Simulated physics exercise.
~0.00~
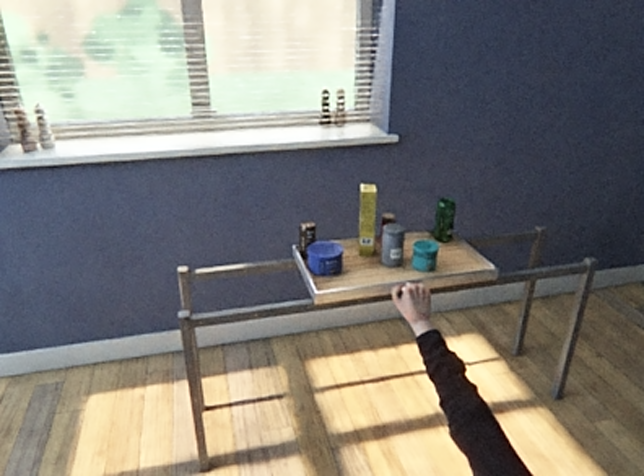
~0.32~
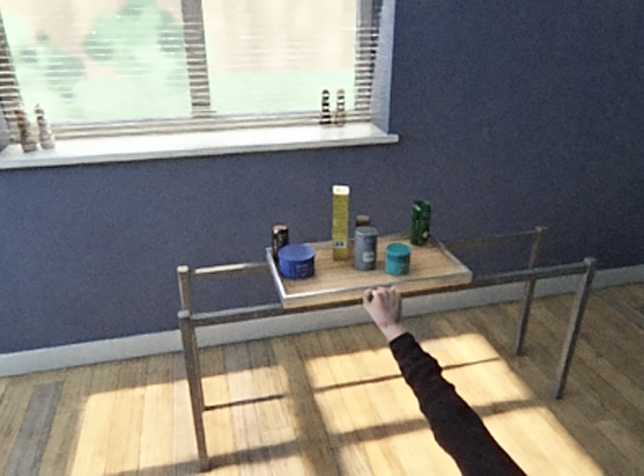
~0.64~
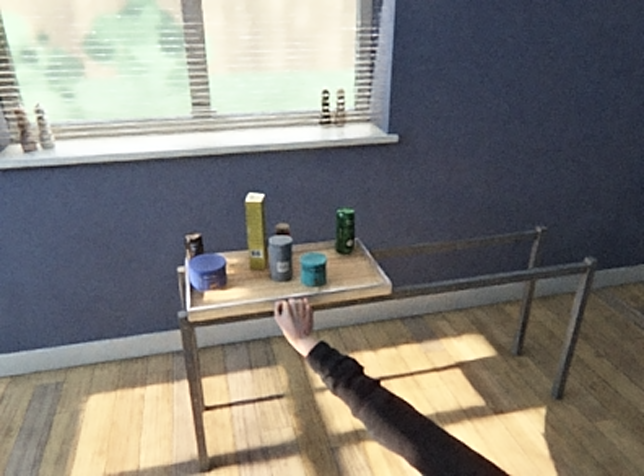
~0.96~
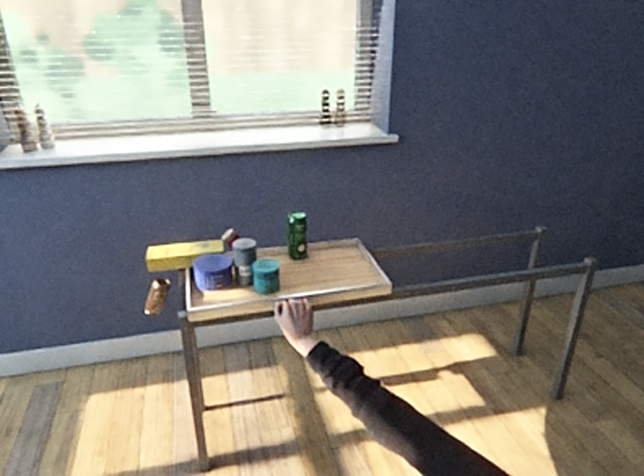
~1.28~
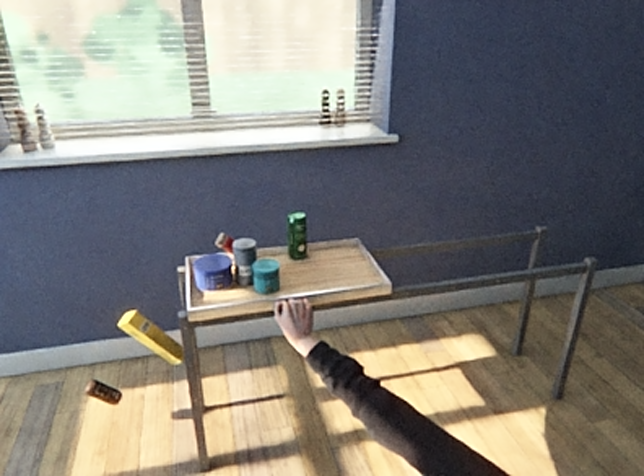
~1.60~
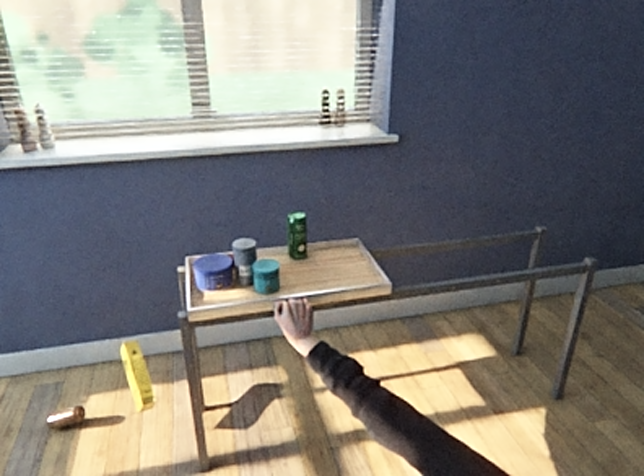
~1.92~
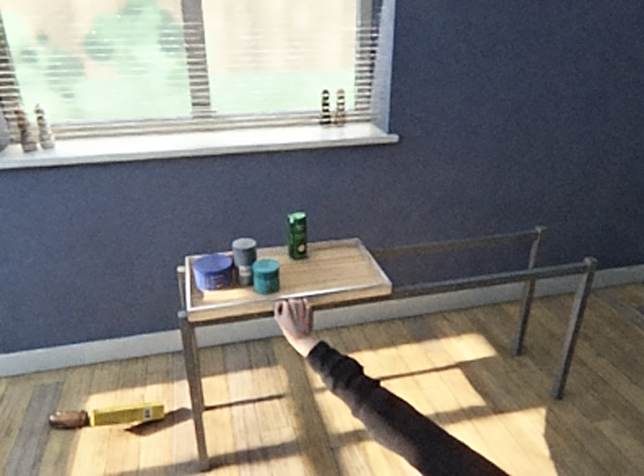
At first, a hand grips the front edge of a wooden tray on a metal rail frame below a window, with tins, cans, jars and a tall yellow carton standing on it. The hand shoves the tray left, faster and faster, until it stops dead at the left end. The yellow carton and a brown can topple over the left edge, while a small red shaker tips over at the back. The can and carton drop to the floor and end up lying there. The blue tub keeps its spot, with the grey jar, turquoise tin and green can still upright farther left on the tray.
